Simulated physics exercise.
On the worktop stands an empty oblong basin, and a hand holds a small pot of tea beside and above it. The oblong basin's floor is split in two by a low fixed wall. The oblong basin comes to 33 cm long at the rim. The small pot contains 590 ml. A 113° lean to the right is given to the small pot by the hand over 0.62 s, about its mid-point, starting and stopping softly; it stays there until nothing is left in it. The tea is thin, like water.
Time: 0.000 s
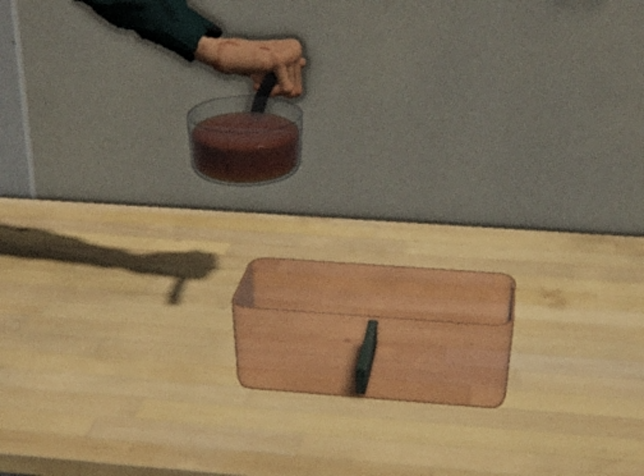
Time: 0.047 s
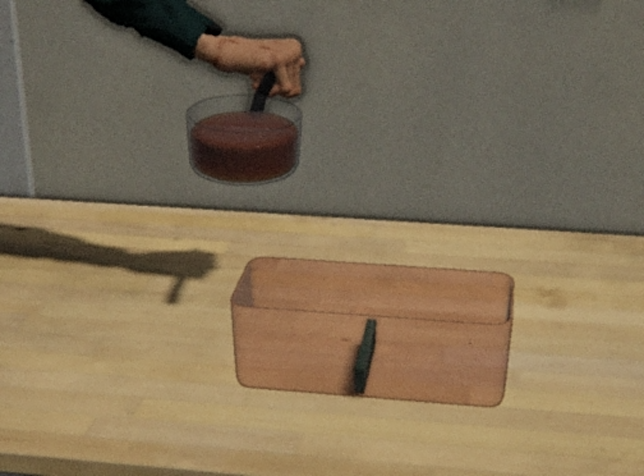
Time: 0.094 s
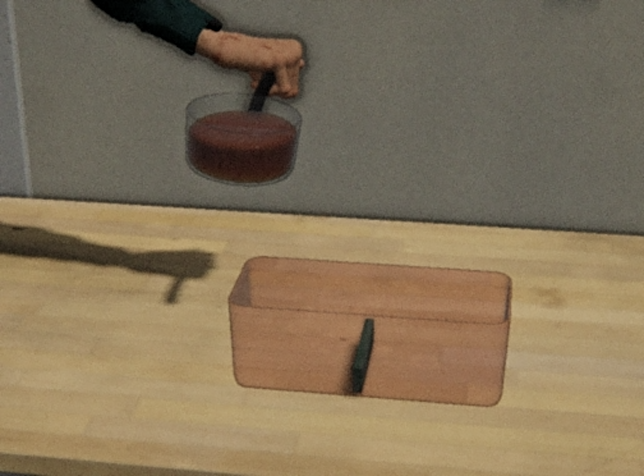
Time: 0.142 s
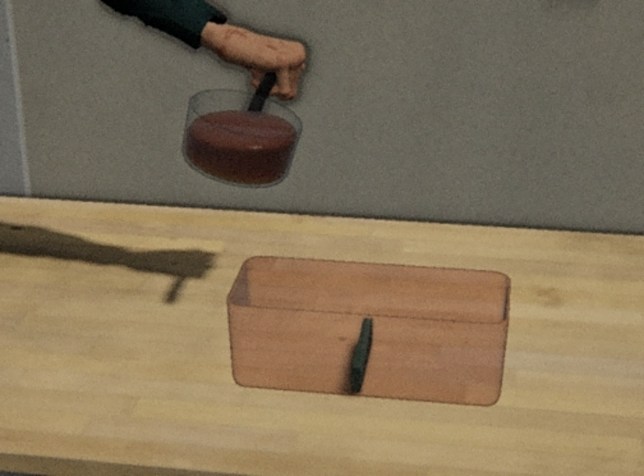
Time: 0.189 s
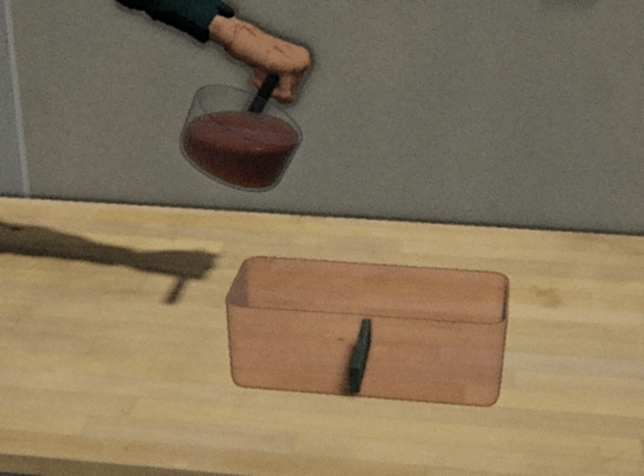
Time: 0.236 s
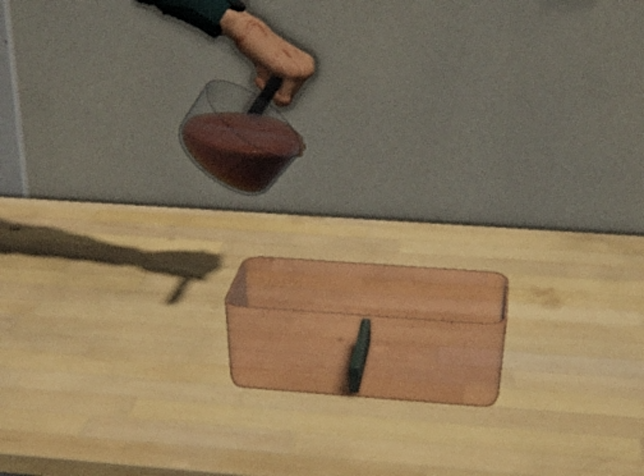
A hand held a small clear pot of dark reddish tea above an empty oblong basin on a wooden worktop, then smoothly leaned it to the right until the tea reached its rim.
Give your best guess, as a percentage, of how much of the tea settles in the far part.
I would say 20 per cent of it settles there.
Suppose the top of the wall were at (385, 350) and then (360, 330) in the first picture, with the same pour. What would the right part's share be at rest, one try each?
Some 15 in a hundred, then some 30 in a hundred.
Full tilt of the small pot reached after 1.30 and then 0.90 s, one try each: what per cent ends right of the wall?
Try 1: Approx. 45 %; try 2: Approx. 35 %.
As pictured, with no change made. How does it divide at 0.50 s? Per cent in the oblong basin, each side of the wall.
About 18 % left, 5 % right.
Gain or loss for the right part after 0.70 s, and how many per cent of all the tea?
Net gain of about 4.
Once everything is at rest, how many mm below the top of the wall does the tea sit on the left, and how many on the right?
14 mm left, 30 mm right.
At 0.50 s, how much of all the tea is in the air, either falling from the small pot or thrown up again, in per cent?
Near 58 per cent at that time.
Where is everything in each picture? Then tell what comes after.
It leans 0°; its right rim is at (301, 118); the tea meets the walls at (194, 125) and (300, 131); the oblong basin's rim runs from (242, 282) to (514, 301); the wall's top is at (367, 345), in the first frame.
It leans 2°; its right rim is at (300, 119); the tea meets the walls at (193, 124) and (299, 130), in the second frame.
It leans 6°; its right rim is at (300, 123); the tea meets the walls at (191, 122) and (297, 131), in the third frame.
It leans 14°; its right rim is at (300, 131); the tea meets the walls at (190, 122) and (297, 132), in the fourth frame.
It leans 24°; its right rim is at (300, 141); the tea meets the walls at (187, 123) and (300, 135), in the fifth frame.
It leans 36°; its right rim is at (298, 153); the tea meets the walls at (185, 120) and (298, 145); 3 per cent is over the edge, in the sixth frame.
After 0.50 s the tilt is 103° and 19 per cent is still to pour, 19 is left of the wall and 5 right of it.
After 0.70 s the tilt is 113° and 2 per cent is still to pour, 72 is left of the wall and 16 right of it.
After 0.90 s the tilt is 113° and 0 per cent is still to pour, 73 is left of the wall and 19 right of it.
After 1.12 s the tilt is 113° and 0 per cent is still to pour, 74 is left of the wall and 20 right of it.
In the end 74 per cent lies left of the wall, 20 right of it and 6 outside.
